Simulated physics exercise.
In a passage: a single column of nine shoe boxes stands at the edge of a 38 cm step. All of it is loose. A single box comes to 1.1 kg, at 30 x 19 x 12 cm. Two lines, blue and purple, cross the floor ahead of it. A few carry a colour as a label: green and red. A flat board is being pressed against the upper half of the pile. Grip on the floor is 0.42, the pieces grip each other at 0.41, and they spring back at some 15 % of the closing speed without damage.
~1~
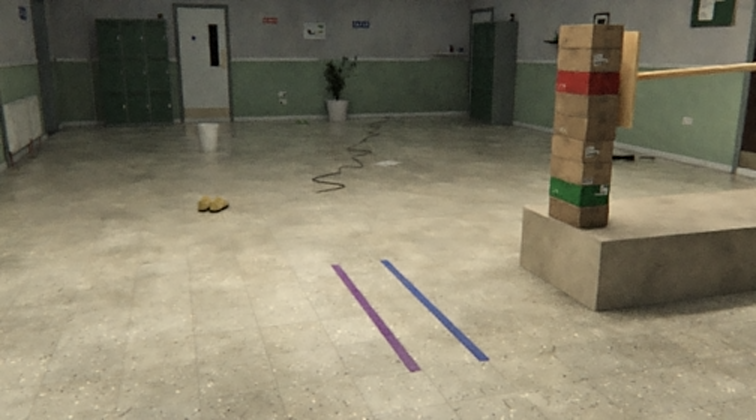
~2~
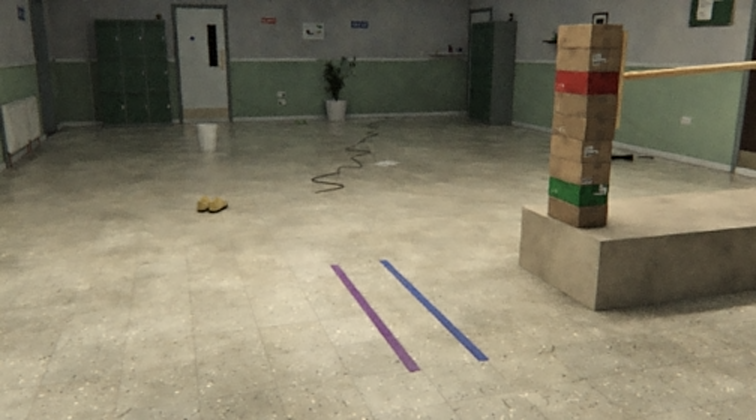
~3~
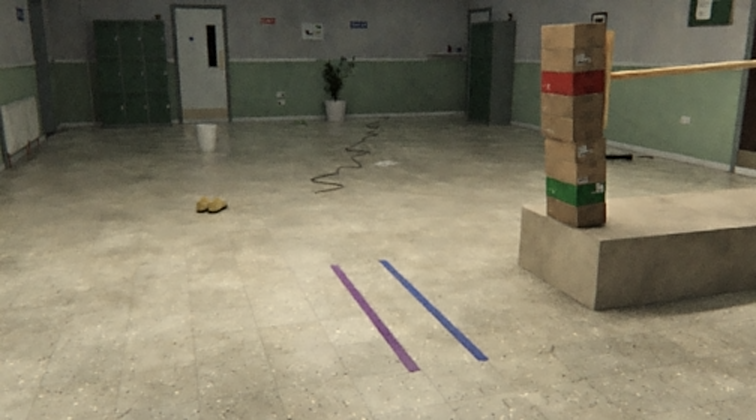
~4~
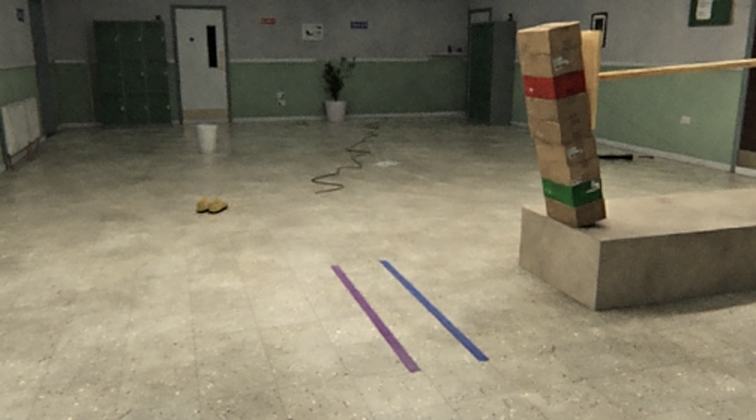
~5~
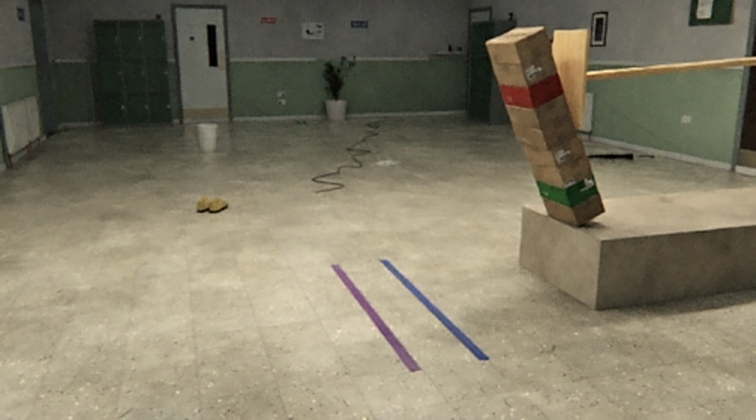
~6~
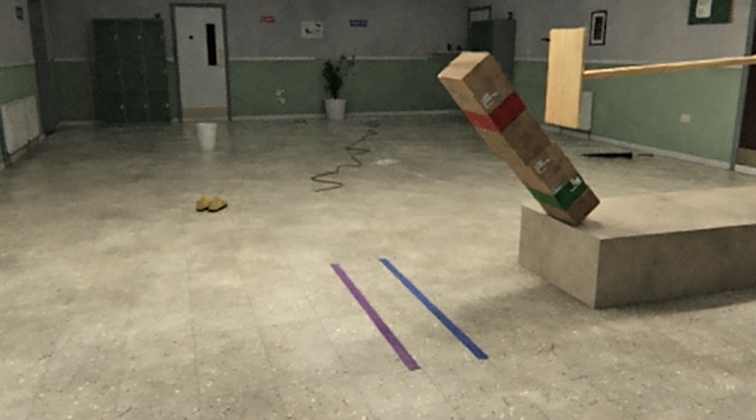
The clip opens on a tall stack of cardboard boxes, one red and one green, at the edge of a low step, with purple and blue lines on the floor. A flat board on a pole pushes the upper part leftward, and the whole stack leans steeply left, leaving the board behind.
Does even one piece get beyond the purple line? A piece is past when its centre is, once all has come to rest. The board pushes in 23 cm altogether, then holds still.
At least one ends past the purple line.
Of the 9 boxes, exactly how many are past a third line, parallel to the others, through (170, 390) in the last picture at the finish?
It comes to 0.
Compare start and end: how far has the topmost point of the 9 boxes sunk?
Some 124 cm lower.
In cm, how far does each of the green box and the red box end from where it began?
Green 55, red 150.
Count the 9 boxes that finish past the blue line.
The count is 3.
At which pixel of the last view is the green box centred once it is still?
At about (519, 272).
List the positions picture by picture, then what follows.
In the first frame (pixels give the middle of a visible side), board (637, 67) 8 cm short; blue line, near end, (471, 346); purple line, near end, (404, 356); red box (572, 83); green box (564, 191); none has stirred.
Board (623, 67) 8 mm short; red box (570, 82), in the second frame.
Board (610, 67) 7 cm in; red box (556, 83) 5° from how it stood; green box (560, 191) 5° from how it stood; steepest lean 5°, the box at (556, 106); movement in 9 of them, in the third frame.
Board (598, 67) 14 cm in; red box (538, 88) 13° from how it stood; green box (557, 192) 13° from how it stood; steepest lean 13°, the box at (565, 38); movement in 9 of them, in the fourth frame.
Board (586, 67) 21 cm in; red box (516, 97) 23° from how it stood, 36 mm lower; green box (552, 194) 23° from how it stood; steepest lean 23°, the box at (522, 117); movement in 9 of them, in the fifth frame.
Board (583, 65) 23 cm in, stopped; blue line, near end, (470, 345); purple line, near end, (404, 354); red box (481, 122) 41° from how it stood, 14 cm lower; green box (544, 198) 41° from how it stood; steepest lean 41°, the box at (548, 161); movement in 9 of them, in the sixth frame.
Then, 0.14 s past the last view, none of the 9 boxes past the purple line, 9 disturbed; green box 62° from how it stood; red box 61° from how it stood, 36 cm lower.
Then, 0.36 s past the last view, 1 of the 9 boxes past the purple line; green box on its side; red box on its side.
In the end, 1 of the 9 boxes past the purple line; green box on its side; red box on its side. The farthest middle lies 14 cm beyond that line. From the last view, middles, green box near (519, 272), red box near (398, 286).
